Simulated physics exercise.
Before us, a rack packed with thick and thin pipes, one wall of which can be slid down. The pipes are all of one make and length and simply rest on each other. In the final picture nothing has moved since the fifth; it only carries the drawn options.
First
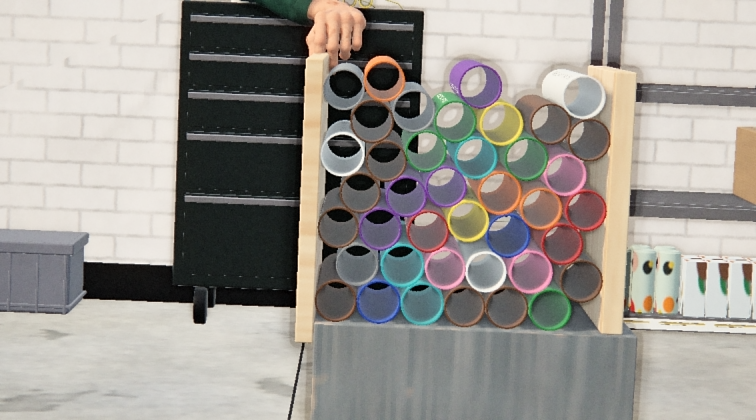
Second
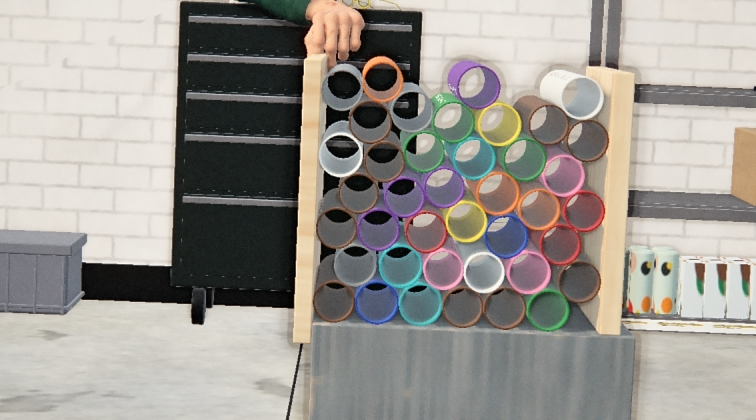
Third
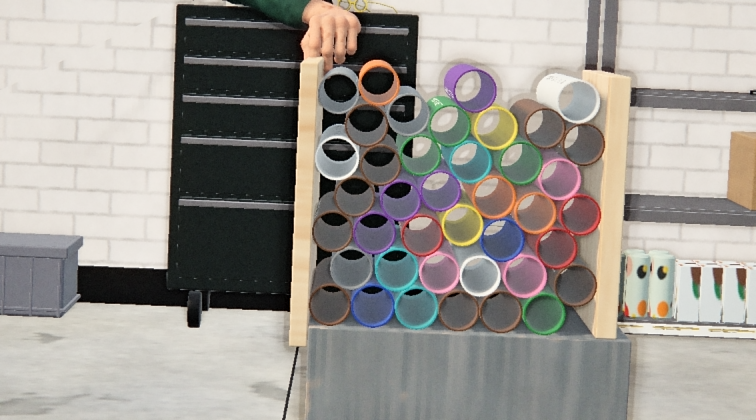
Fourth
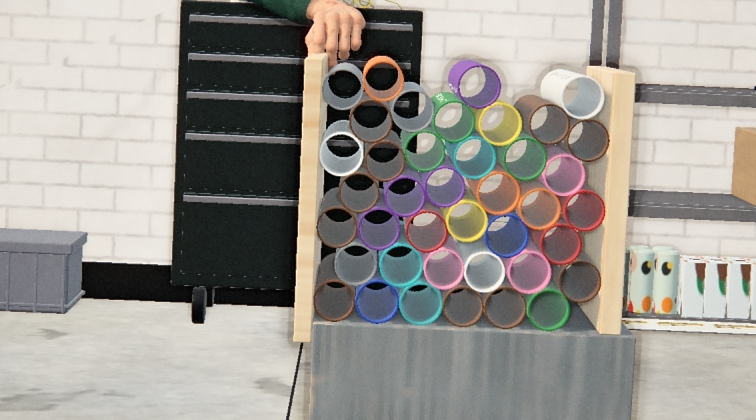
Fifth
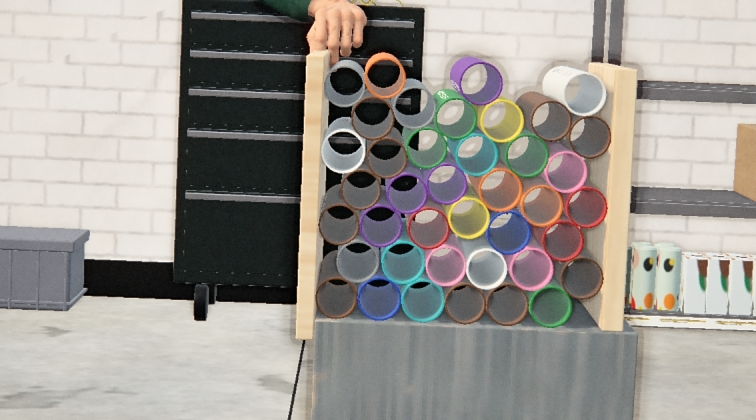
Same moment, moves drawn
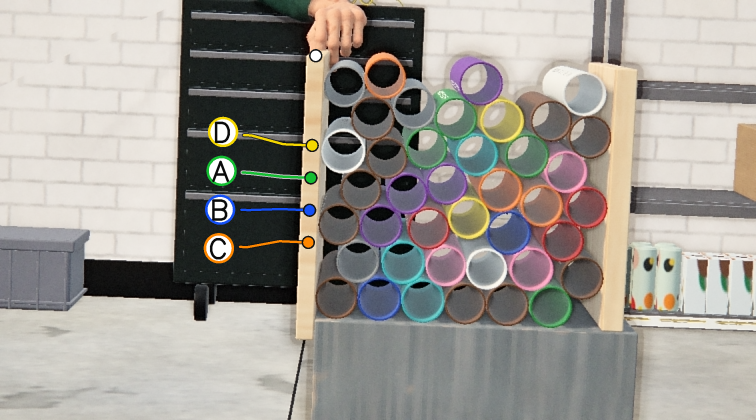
A hand rests on the left board of a rack of colourful pipes, barely moving.
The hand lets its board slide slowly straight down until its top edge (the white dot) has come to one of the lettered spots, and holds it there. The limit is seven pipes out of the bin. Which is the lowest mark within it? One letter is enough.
C is the limit.
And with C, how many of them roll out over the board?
It comes to four.
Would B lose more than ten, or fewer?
At B, fewer than ten.
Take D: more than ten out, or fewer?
Fewer than ten.
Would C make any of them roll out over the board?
At C: Yes.
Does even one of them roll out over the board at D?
Yes.
On the marked copy, A at (311, 178); B at (310, 210); C at (308, 242); D at (312, 146); the white dot at (316, 56).
With C. Early on, top of the board (322, 136).
Further on, top of the board (319, 224).
At the end, top of the board (318, 242), about four out over the board.
As for the rest, A one out over the board; B about four out over the board; D one out over the board.
